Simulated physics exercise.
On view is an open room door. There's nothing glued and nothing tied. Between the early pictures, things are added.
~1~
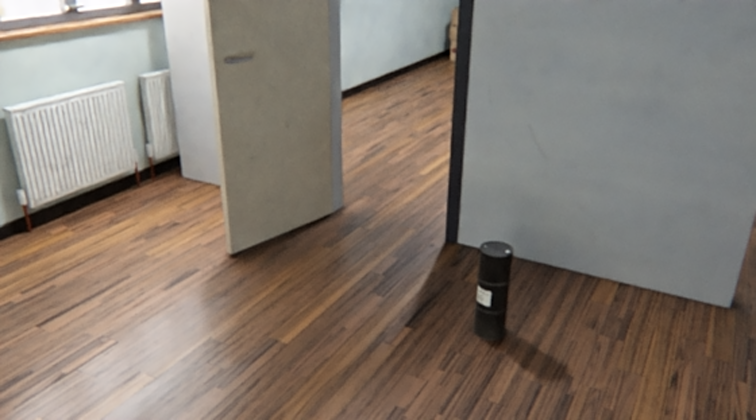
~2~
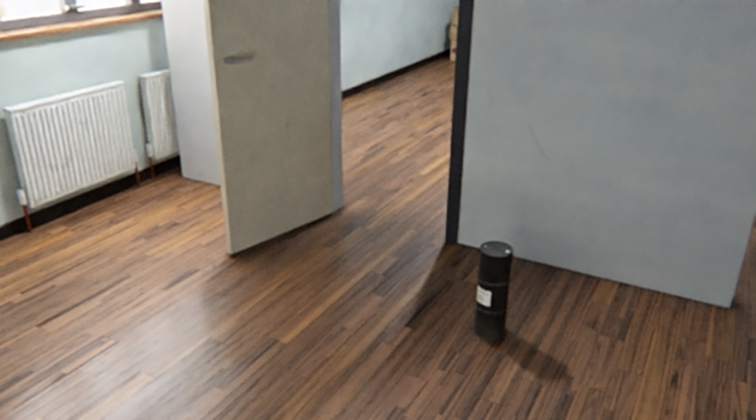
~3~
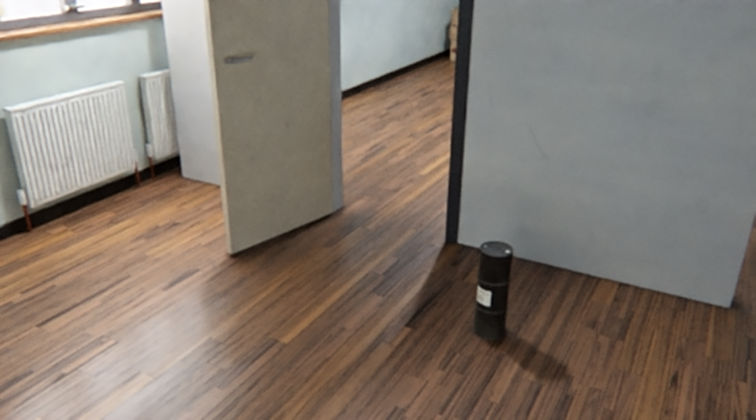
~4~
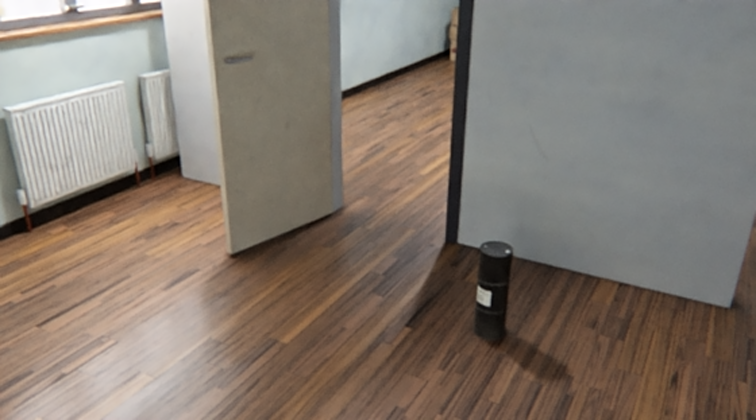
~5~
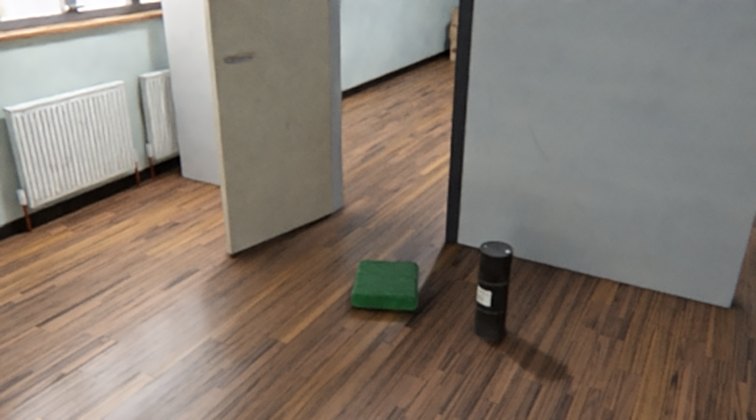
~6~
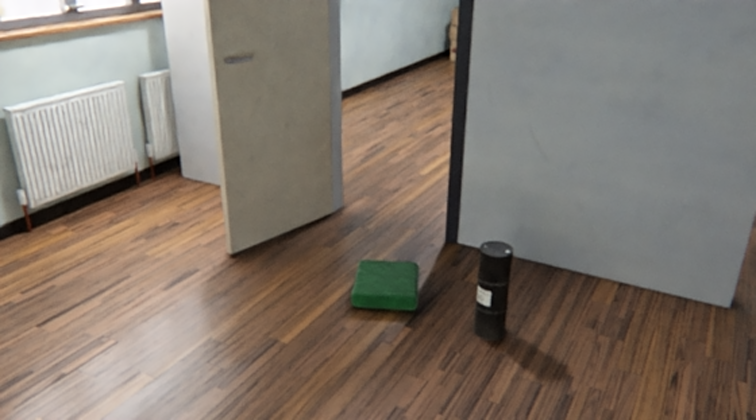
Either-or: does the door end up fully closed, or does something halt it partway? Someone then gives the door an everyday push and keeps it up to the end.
I expect the push will succeed.
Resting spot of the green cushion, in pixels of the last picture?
Pretty much around (408, 287), I'd say.
Then, 0.70 s past the last view, door 64° open.
Then, 1.00 s past the last view, door 36° open; green cushion displaced a little near (401, 286).
Finally, door 0° open; both still in place. Final places as the last picture's camera would see them, green cushion near (408, 287).
